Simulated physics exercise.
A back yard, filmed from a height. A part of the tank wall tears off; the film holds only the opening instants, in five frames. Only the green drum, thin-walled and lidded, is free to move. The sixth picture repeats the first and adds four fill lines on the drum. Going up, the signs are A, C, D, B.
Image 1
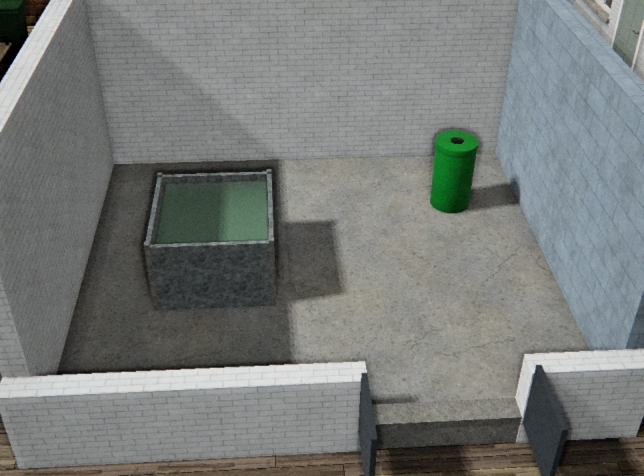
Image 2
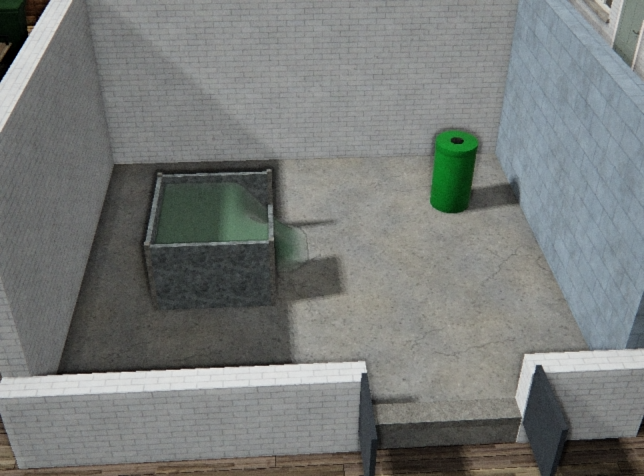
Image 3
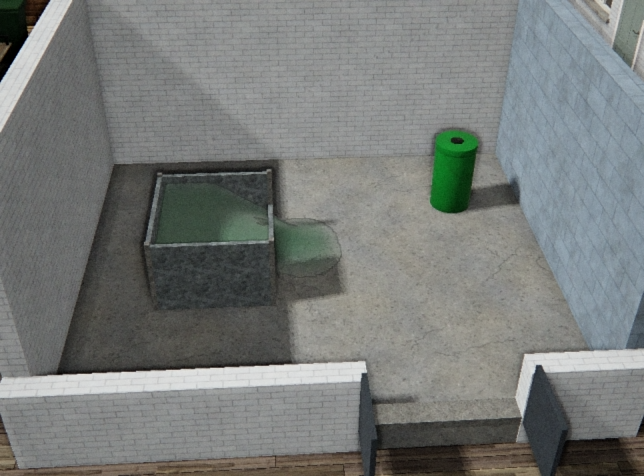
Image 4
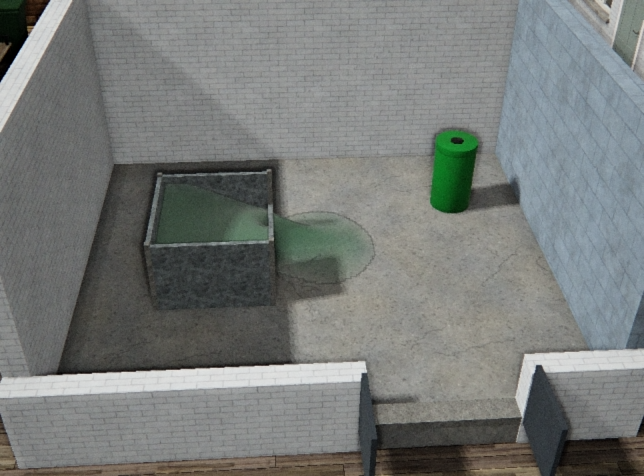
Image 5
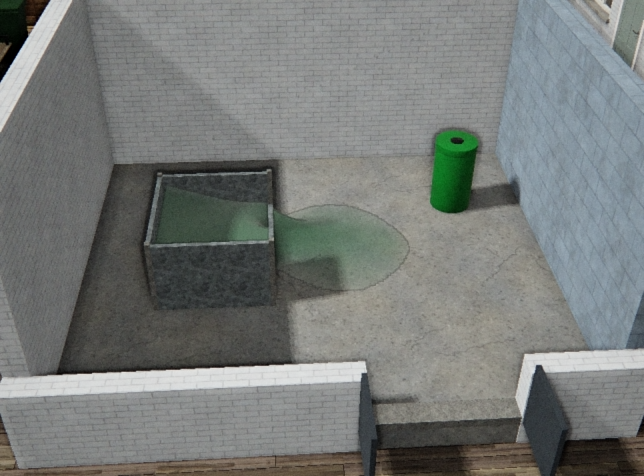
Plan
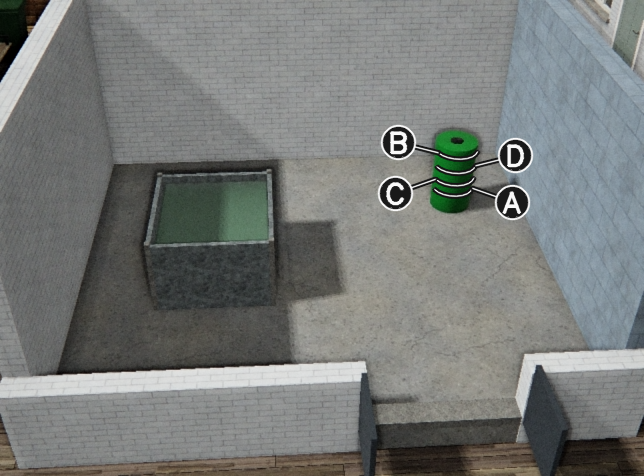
Greenish water pours from the right side of a square tank and spreads across the yard floor.
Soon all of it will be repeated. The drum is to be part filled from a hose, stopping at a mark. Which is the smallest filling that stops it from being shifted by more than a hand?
The limit is A.
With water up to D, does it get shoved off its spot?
No, that is safe.
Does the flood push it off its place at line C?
No, that is safe.
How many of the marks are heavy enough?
All of the four.
In white, A at (456, 196); B at (460, 159); C at (457, 185); D at (459, 173); from the bottom up A, C, D, B.
With A, it shifts by a finger or two and stays.
With B, it does not move.
With C, it does not move.
With D, it does not move.
